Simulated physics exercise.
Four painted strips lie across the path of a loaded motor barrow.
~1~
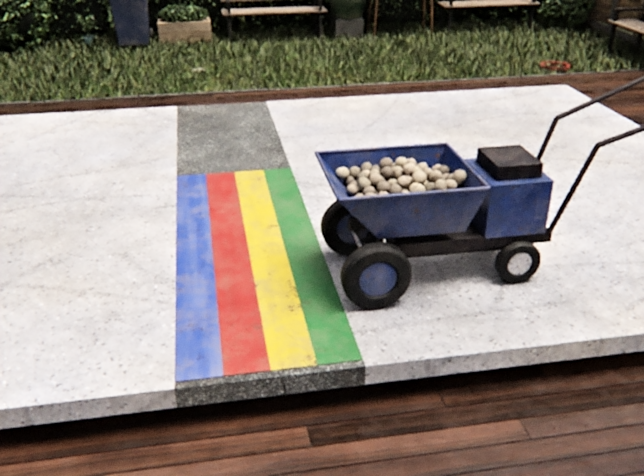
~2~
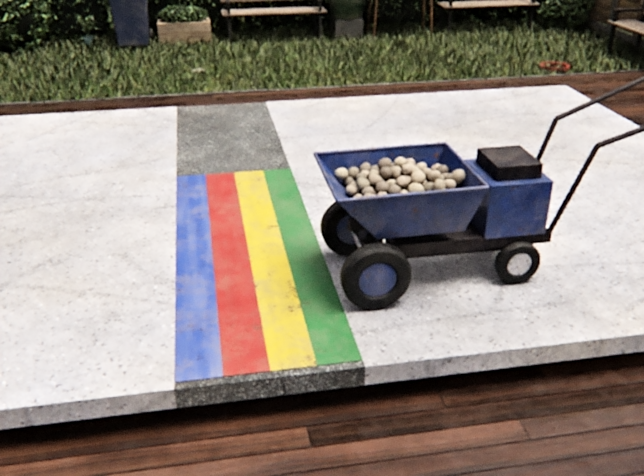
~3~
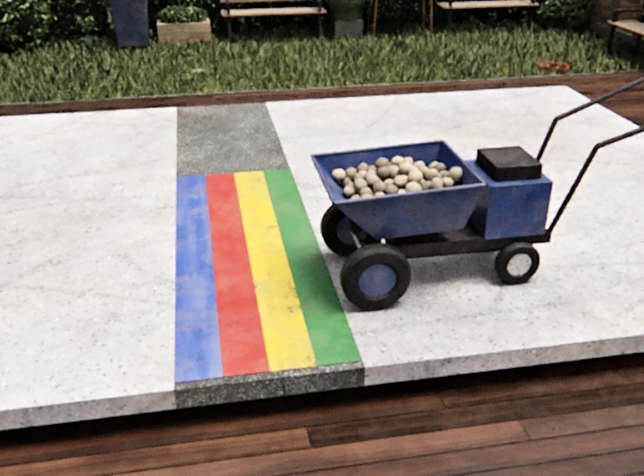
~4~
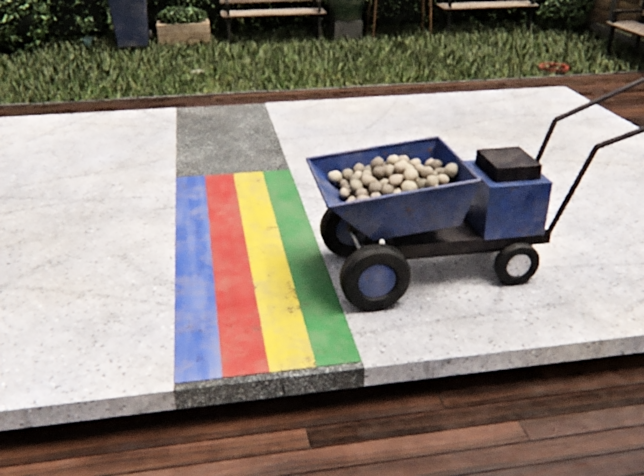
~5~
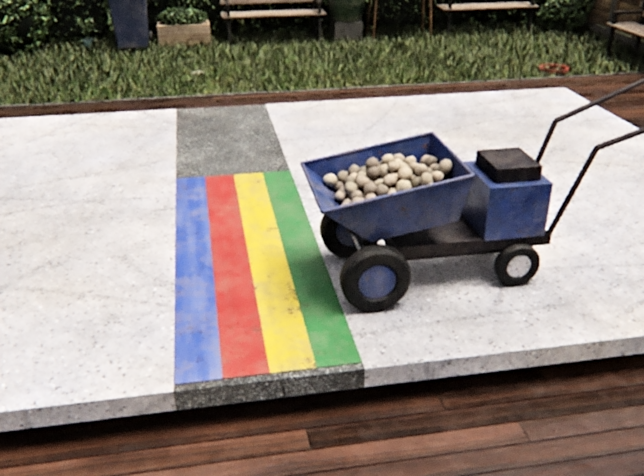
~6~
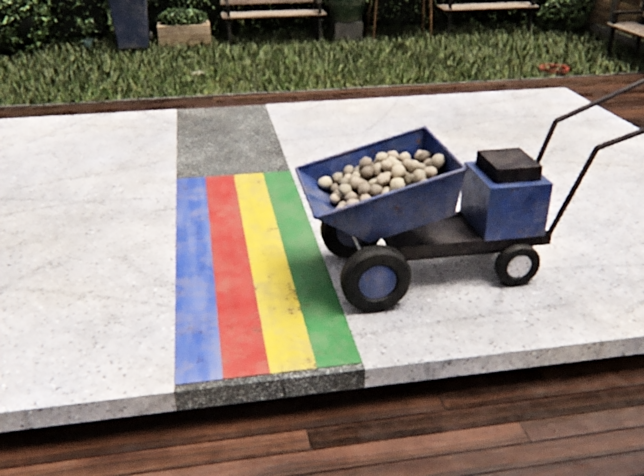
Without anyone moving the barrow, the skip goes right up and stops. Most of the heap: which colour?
Colour: Red.
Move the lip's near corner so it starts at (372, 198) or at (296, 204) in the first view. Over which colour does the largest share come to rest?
Well, from the first place it would be the yellow strip, and from the second the strip in blue.
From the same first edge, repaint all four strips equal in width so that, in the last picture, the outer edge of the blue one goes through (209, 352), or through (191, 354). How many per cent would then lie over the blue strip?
Roughly 30 per cent first, then 30 per cent.
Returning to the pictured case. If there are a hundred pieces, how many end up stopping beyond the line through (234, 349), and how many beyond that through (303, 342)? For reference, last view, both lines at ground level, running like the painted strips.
Estimate: 40 % and 90 %, respectively.
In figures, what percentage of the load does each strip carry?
The green strip gets close to 0, the yellow strip close to 15, the red strip close to 40 and the blue strip close to 25.
Soon after the last picture, skip tipped steeply; all in the skip.
A little later, skip tipped steeply; most in the skip; a small part over the yellow strip; a small part over the red strip.
Later still, skip tipped right over; about a quarter in the skip; a small part over the yellow strip; about a third over the red strip; about a quarter over the blue strip; a small part off the paint.
At rest, skip tipped right over; a small part in the skip; none over the green strip; about a quarter over the yellow strip; about a third over the red strip; about a quarter over the blue strip; a small part off the paint.
